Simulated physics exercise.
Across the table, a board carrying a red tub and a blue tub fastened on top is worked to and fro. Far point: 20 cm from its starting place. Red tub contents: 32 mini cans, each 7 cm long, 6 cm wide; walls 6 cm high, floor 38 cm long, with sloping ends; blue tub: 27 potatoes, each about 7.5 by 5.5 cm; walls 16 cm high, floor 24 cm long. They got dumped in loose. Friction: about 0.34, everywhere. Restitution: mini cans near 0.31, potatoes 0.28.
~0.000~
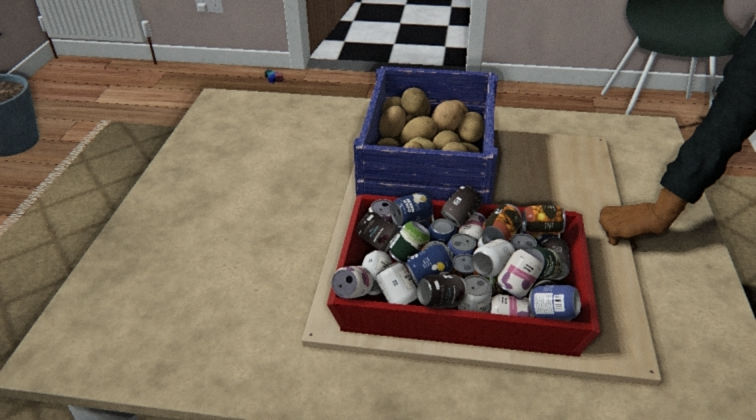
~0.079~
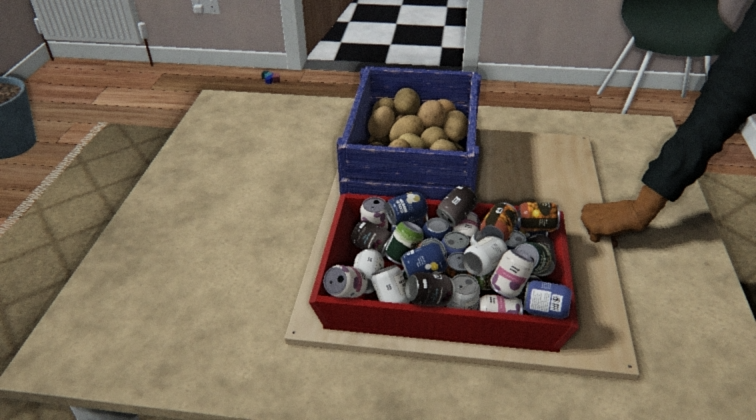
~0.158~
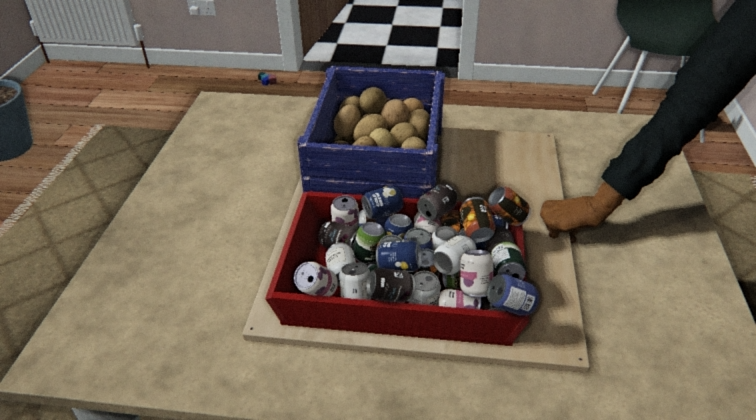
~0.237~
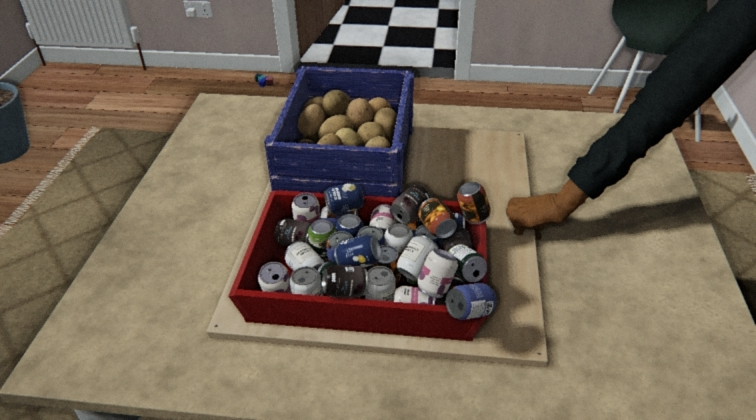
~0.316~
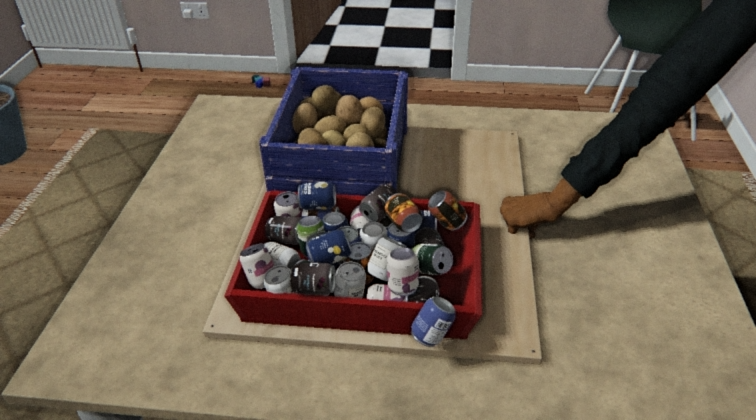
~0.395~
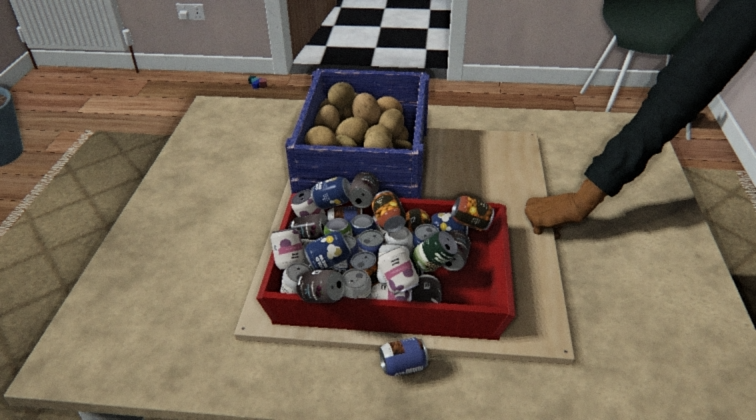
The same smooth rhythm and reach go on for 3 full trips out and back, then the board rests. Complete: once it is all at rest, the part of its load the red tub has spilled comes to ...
... over a sixth.
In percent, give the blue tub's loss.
For the blue tub, the loss is 0%.
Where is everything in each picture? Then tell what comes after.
In the first picture (places track the rim corner closest to us here; the camera moves round a little), red tub (593, 327); blue tub (486, 155); 0 cm along; all still inside.
In the second picture, red tub (571, 322); blue tub (468, 154); 3 cm along.
In the third picture, red tub (522, 316); blue tub (426, 151); 11 cm along.
In the fourth picture, red tub (481, 312); blue tub (391, 150); 18 cm along; 1 out, the lowest can at (472, 301).
In the fifth picture, red tub (475, 310); blue tub (385, 150); 20 cm along; 1 out, the lowest can at (434, 321).
In the sixth picture, red tub (508, 311); blue tub (412, 152); 14 cm along; 2 out, the lowest can at (403, 357).
After 0.69 s, the red tub is down by 5 of 32 and the blue tub has all 27.
After 1.06 s, the red tub is down by 7 of 32 and the blue tub has all 27.
After 1.58 s, the red tub is down by 10 of 32 and the blue tub has all 27.
Outcome (at 2.24 s), the red tub is down by 11 of 32 and the blue tub has all 27. Asked share, 11 of 32, 34 per cent.
